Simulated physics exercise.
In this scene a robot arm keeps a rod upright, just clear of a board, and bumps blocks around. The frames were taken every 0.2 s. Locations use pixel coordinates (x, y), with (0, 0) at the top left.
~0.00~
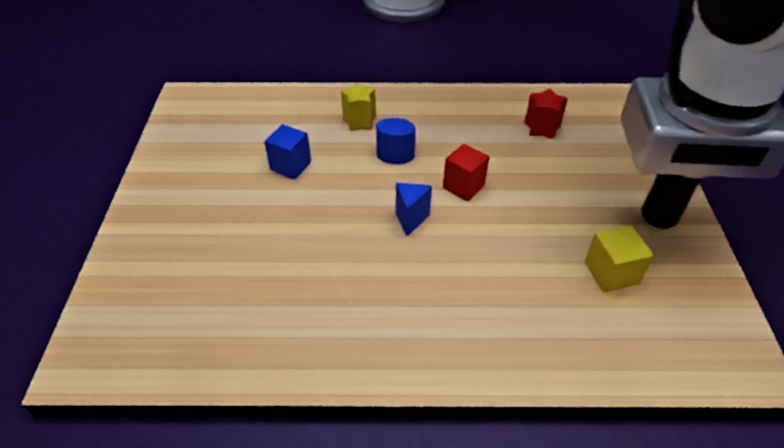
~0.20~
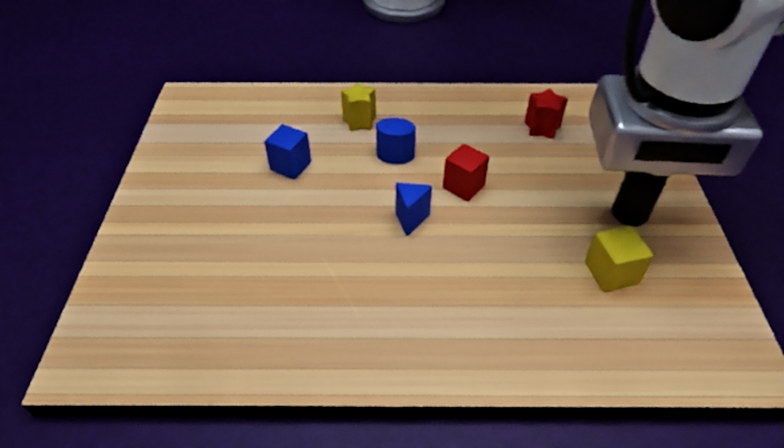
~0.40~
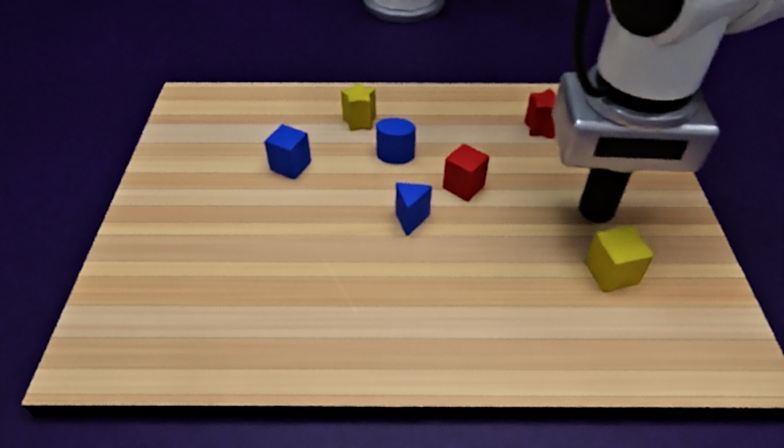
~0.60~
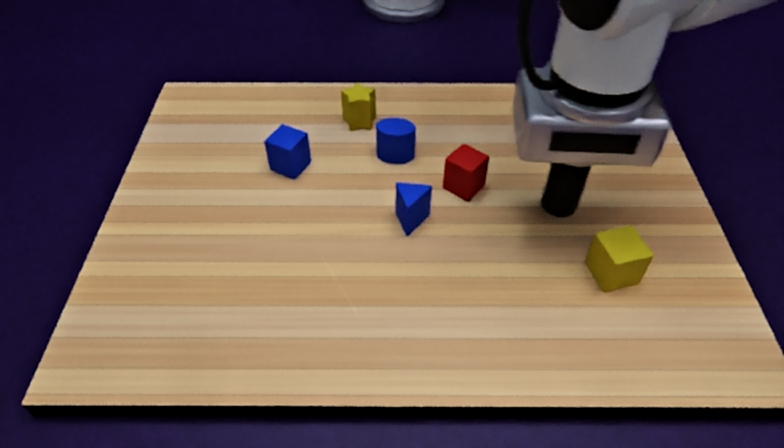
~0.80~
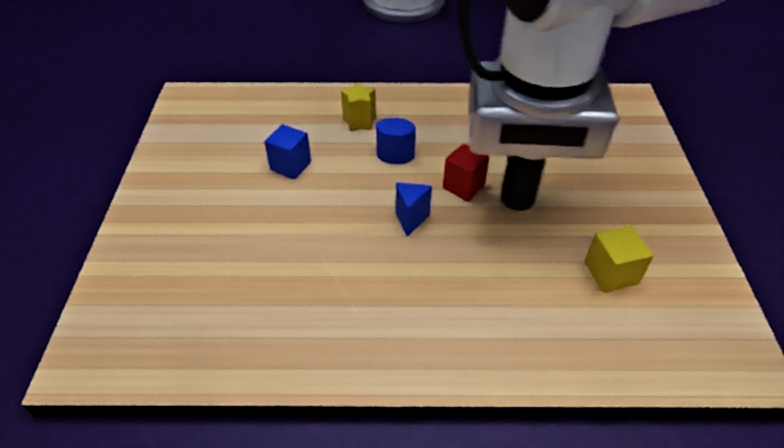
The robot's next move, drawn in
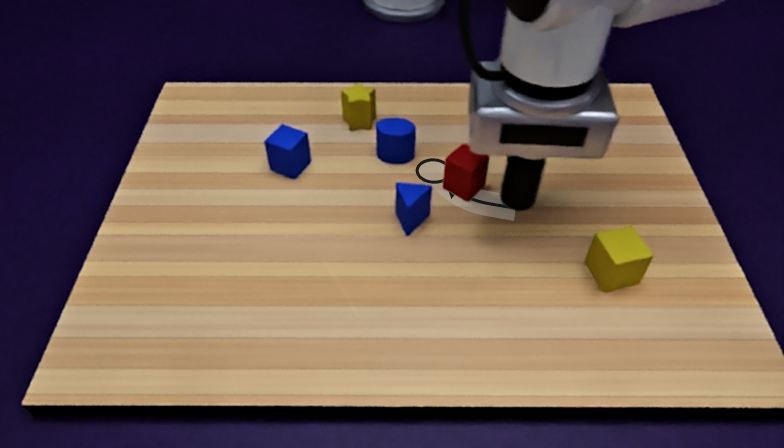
A robot arm with a black rod slid left across a wooden board, passing behind the yellow cube and drawing close to the red cube, while the scattered blue, red and yellow blocks stayed still.
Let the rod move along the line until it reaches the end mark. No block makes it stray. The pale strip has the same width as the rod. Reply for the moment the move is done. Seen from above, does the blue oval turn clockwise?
Going by the path, no.
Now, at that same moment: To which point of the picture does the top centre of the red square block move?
At pixel (423, 121).
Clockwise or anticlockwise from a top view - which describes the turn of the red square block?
From overhead, clockwise.
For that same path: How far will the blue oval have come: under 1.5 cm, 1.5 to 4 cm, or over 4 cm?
My answer is that it shifts under 1.5 cm.
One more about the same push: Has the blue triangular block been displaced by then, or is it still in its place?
At the end, its place is the same.
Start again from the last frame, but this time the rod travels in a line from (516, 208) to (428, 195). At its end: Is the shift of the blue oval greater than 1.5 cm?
Answer: No.
The line goes from (516, 208) over (482, 202) and (455, 188) to (434, 171).
On the path given first. One third of the way, rod (483, 193); red square block (463, 154).
Two thirds of the way, rod (455, 179); red square block (440, 139), turned 30° clockwise.
At the end, rod (434, 162); blue oval (387, 121), turned 35° anticlockwise; blue triangular block unmoved; red square block (423, 121), turned 45° clockwise.
